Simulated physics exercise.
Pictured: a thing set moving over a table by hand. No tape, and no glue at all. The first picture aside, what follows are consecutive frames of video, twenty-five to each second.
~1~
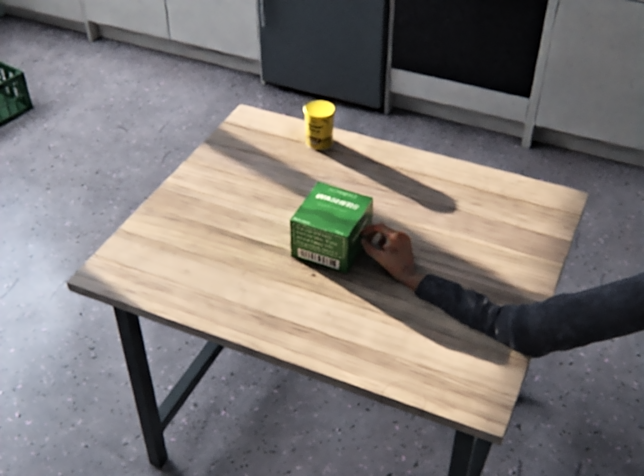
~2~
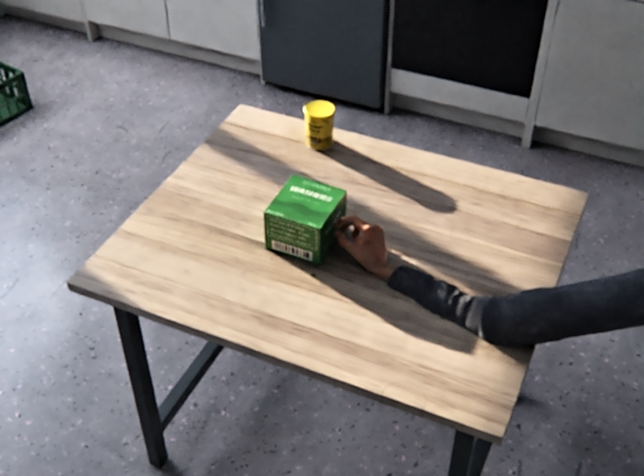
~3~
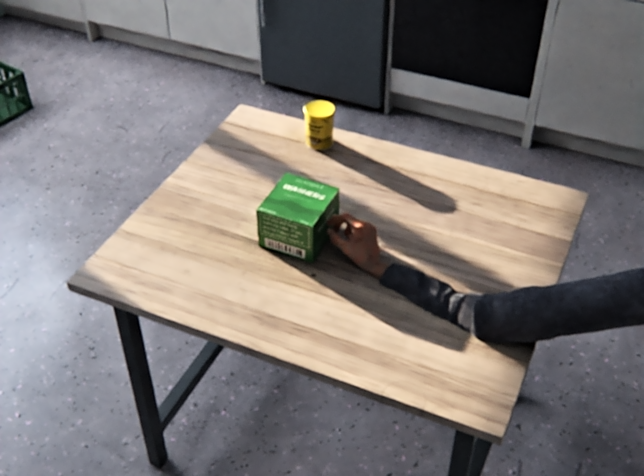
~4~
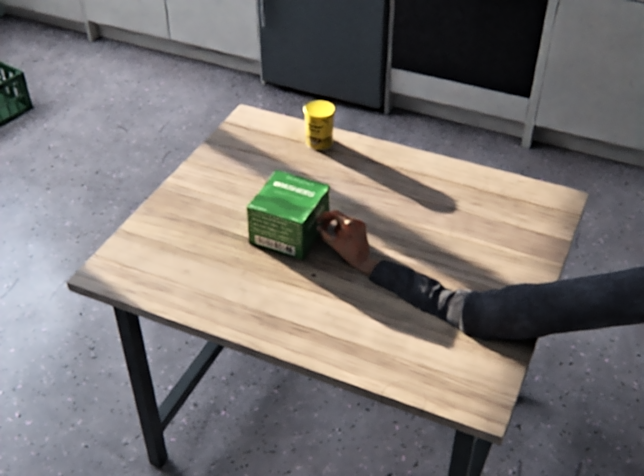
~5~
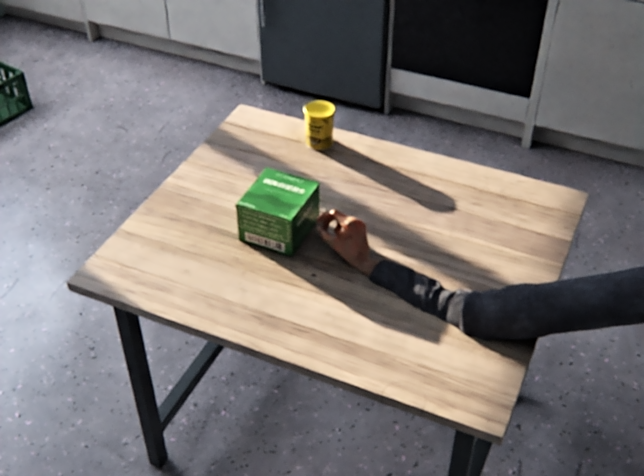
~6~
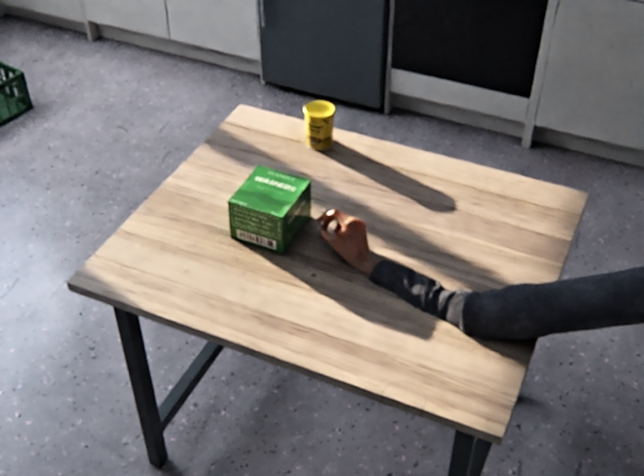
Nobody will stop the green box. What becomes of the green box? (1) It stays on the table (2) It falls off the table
The answer is 1.
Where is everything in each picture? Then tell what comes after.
Under the hand; green box (332, 227), in the first picture.
Under the hand; green box (306, 219), in the second picture.
Under the hand; green box (299, 217), in the third picture.
Green box (289, 214), in the fourth picture.
Green box (279, 211) slid a little, in the fifth picture.
Green box (270, 209) slid a little, in the sixth picture.
Then, 0.10 s after the last picture, green box slid a little near (258, 205).
Then, 0.30 s after the last picture, green box slid a little near (255, 204).
At rest, moved from the start, green box. Seen from the same camera at the end, green box near (255, 204).
